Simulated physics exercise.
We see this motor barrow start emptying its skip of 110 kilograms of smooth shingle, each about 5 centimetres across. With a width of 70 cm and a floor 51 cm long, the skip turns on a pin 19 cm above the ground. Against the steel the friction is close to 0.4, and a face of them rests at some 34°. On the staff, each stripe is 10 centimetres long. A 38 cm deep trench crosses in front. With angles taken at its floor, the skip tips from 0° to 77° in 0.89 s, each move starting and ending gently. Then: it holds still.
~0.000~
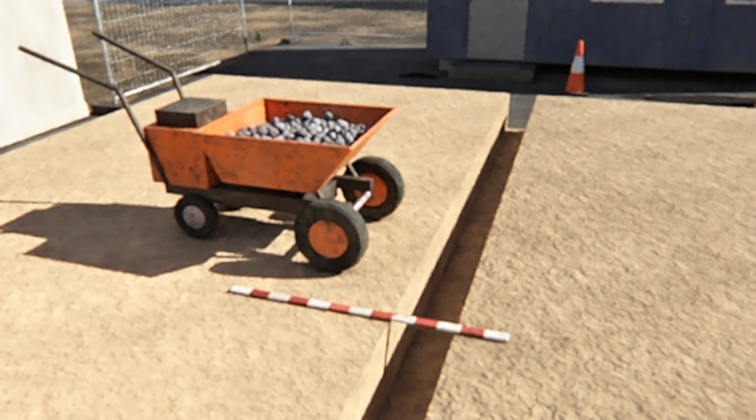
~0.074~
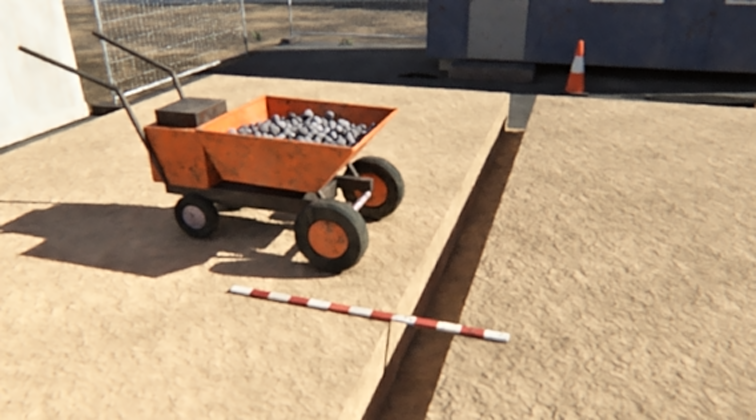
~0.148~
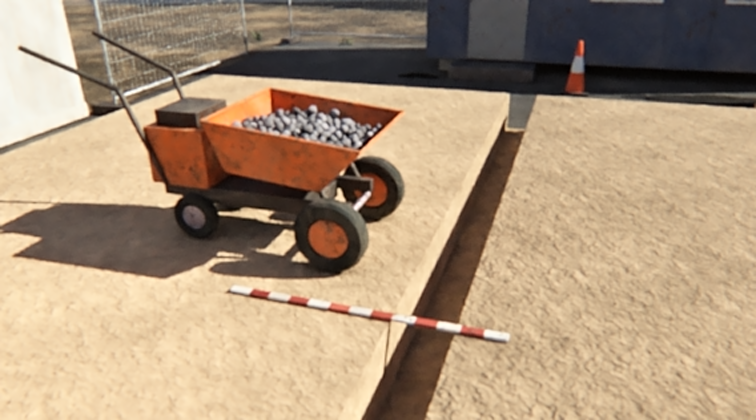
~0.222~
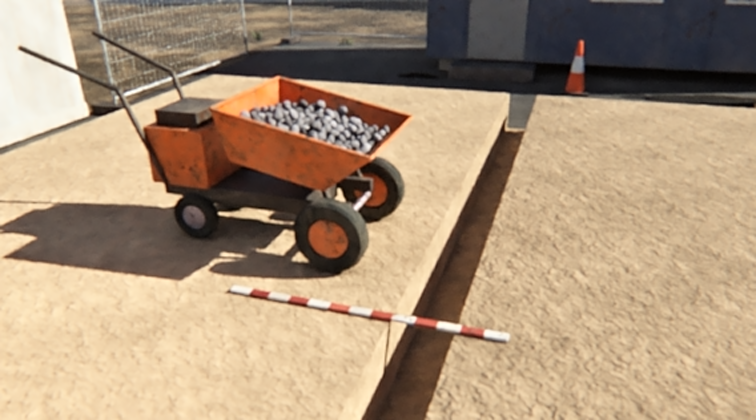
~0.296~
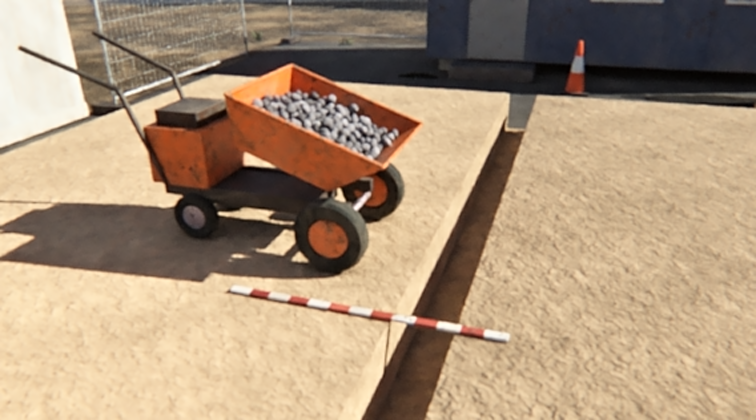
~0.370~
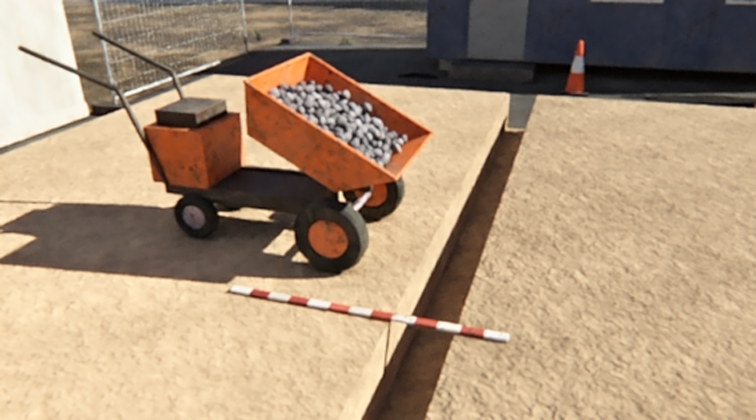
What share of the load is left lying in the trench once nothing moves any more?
About 46 per cent.
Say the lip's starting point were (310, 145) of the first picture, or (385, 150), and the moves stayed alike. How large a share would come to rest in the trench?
It'd be around 95 per cent and after that around 10 per cent.
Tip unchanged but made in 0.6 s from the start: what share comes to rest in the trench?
Expected share: Around 35%.
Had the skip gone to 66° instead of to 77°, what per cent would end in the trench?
I'd expect around 45 in a hundred.
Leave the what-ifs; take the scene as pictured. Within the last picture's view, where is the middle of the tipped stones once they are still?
Roughly at (496, 257).
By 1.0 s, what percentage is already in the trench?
Close to 25 per cent has got there by then.
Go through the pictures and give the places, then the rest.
In the first picture, the skip is at 0°, its lip at (351, 149); the top of the load is at (309, 124).
In the second picture, the skip is at 2°, its lip at (353, 150); the top of the load is at (305, 123); the stones move at 0.3 m/s on average.
The third picture shows lip at (360, 153), floor tilted 6°, highest stones at (278, 119); the stones move at 0.6 m/s on average.
In the fourth picture, the skip is at 12°, its lip at (371, 159); the top of the load is at (285, 111); the stones move at 0.8 m/s on average.
The fifth picture shows lip at (383, 168), floor tilted 20°, highest stones at (283, 101); the stones move at 1.0 m/s on average.
In the sixth picture, the skip is at 29°, its lip at (396, 179); the top of the load is at (296, 90); the stones move at 1.1 m/s on average.
After 0.7 s the floor is at 65°; 100 % in the skip; the foremost stones are at (434, 208).
After 1.0 s the floor is at 77°; 42 % in the skip, 27 % in the trench, 31 % past the trench; the foremost stones are at (536, 276).
After 1.3 s the floor is at 77°; 3 % in the skip, 43 % in the trench, 54 % past the trench; the foremost stones are at (686, 280).
After 3.3 s the floor is at 77°; 0 % in the skip, 46 % in the trench, 54 % past the trench; the foremost stones are past the picture's edge.
